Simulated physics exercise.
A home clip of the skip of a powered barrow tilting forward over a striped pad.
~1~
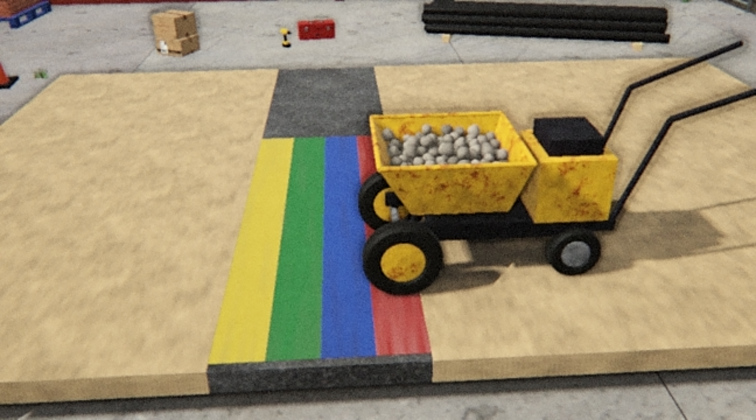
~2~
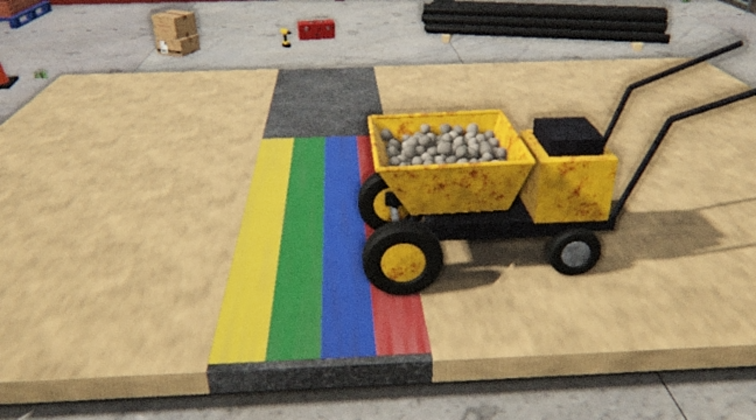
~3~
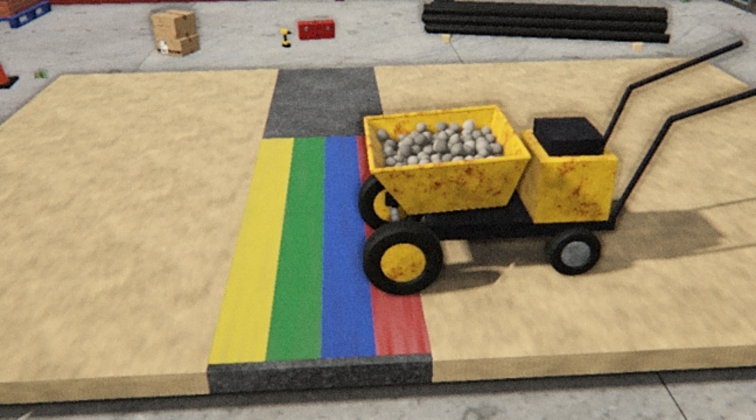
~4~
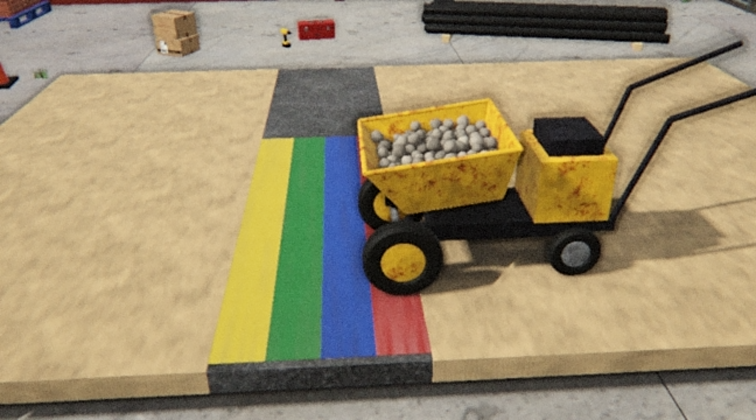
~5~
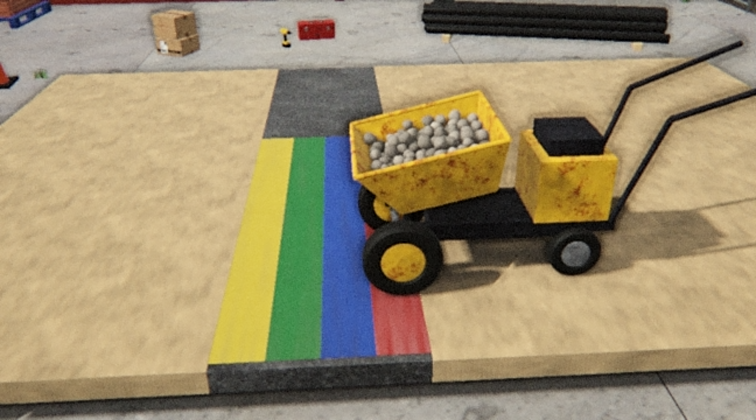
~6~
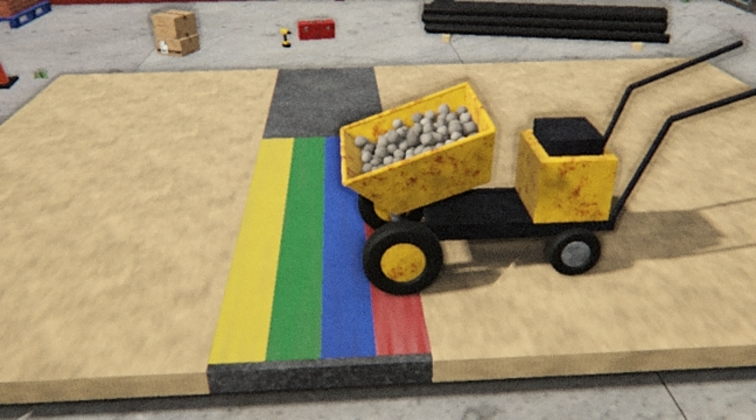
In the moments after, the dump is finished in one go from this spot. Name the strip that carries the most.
Most lies over the yellow band.
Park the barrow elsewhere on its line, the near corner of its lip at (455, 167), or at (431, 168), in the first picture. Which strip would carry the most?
One: The blue one. Two: The green one.
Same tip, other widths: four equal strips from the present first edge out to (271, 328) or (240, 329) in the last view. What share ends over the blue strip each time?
Roughly 0 per cent, and 0 per cent.
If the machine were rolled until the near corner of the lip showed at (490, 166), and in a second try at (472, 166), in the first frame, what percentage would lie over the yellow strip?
First some 10, then 10 per cent.
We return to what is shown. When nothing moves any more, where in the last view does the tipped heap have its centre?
Near (259, 258).
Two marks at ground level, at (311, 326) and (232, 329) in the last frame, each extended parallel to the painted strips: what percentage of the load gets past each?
The first gives 90 %, the second 30 %.
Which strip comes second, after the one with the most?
The runner-up: That green strip.
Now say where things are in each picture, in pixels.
In the first picture, lip of the skip at (380, 170), level; top of the load at (445, 150), river pebbles; red strip at (399, 317); blue strip at (348, 320); green strip at (296, 322); yellow strip at (243, 325).
In the second picture, lip of the skip at (378, 170), level; top of the load at (455, 150).
In the third picture, lip of the skip at (373, 171), tipped barely; top of the load at (452, 148).
In the fourth picture, lip of the skip at (365, 174), tipped a little; top of the load at (453, 146).
In the fifth picture, lip of the skip at (356, 178), tipped a little; top of the load at (454, 137).
In the sixth picture, lip of the skip at (345, 184), tipped clearly; top of the load at (446, 138); red strip at (399, 317); blue strip at (348, 320); green strip at (296, 322); yellow strip at (243, 325).
Soon, skip tipped steeply; all in the skip.
A while on, skip tipped right over; about two thirds in the skip; a small part over the green strip; about a quarter over the yellow strip; a stray few off the paint.
Towards the end, skip tipped right over; a small part in the skip; a stray few over the red strip; about a quarter over the green strip; about half over the yellow strip; about a quarter off the paint.
Finally, skip tipped right over; a small part in the skip; a stray few over the red strip; a stray few over the blue strip; about a quarter over the green strip; about half over the yellow strip; about a quarter off the paint.
